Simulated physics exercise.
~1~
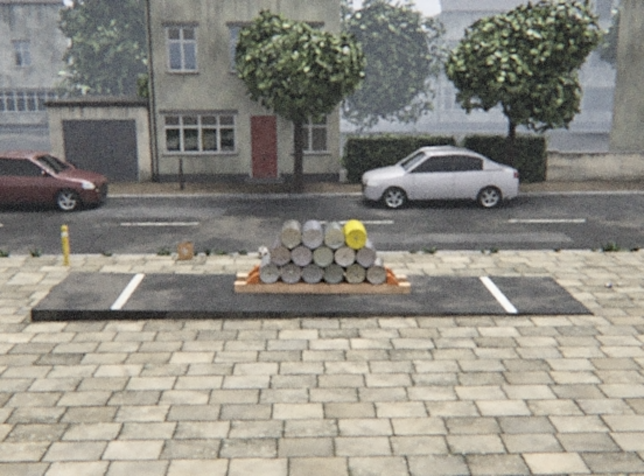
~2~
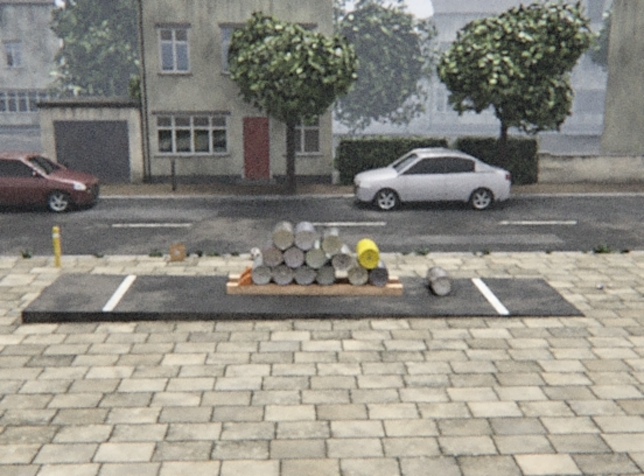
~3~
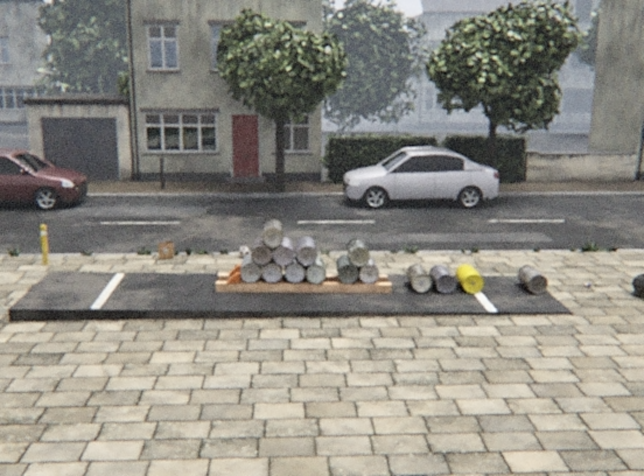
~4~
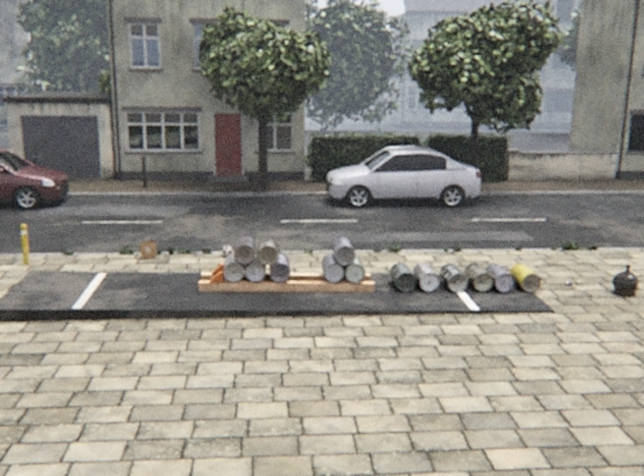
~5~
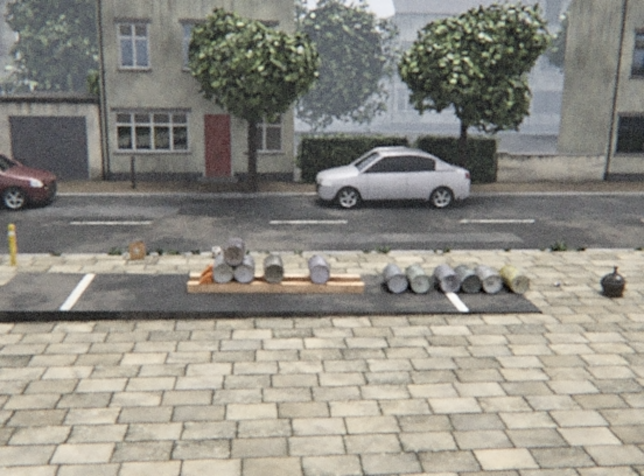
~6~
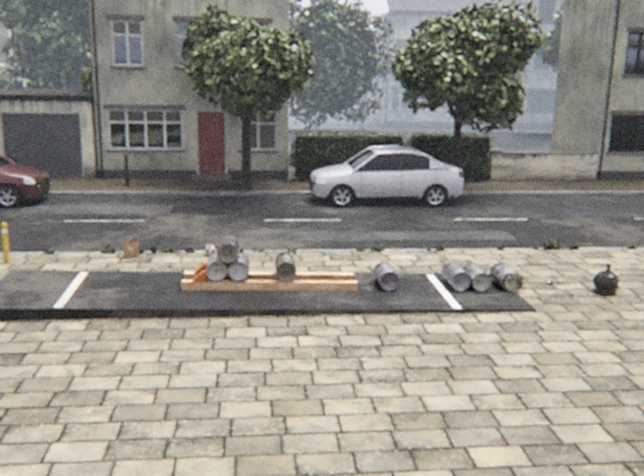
On a paved area beside a street, seen from the front and slightly above, a pyramid of grey kegs with a single yellow one at its upper right rests on wooden bearers atop a dark pad with white lines. Behind it are a red car, a silver car, trees and houses. The right side gives way, and kegs roll off to the right, the yellow one tumbling down among them and over the right line. More follow, gathering in a row around the line as the view shifts right. Finally, a small stack remains at the left of the bearers beside a lone keg, others lie near and past the right line, and the yellow one is no longer visible.
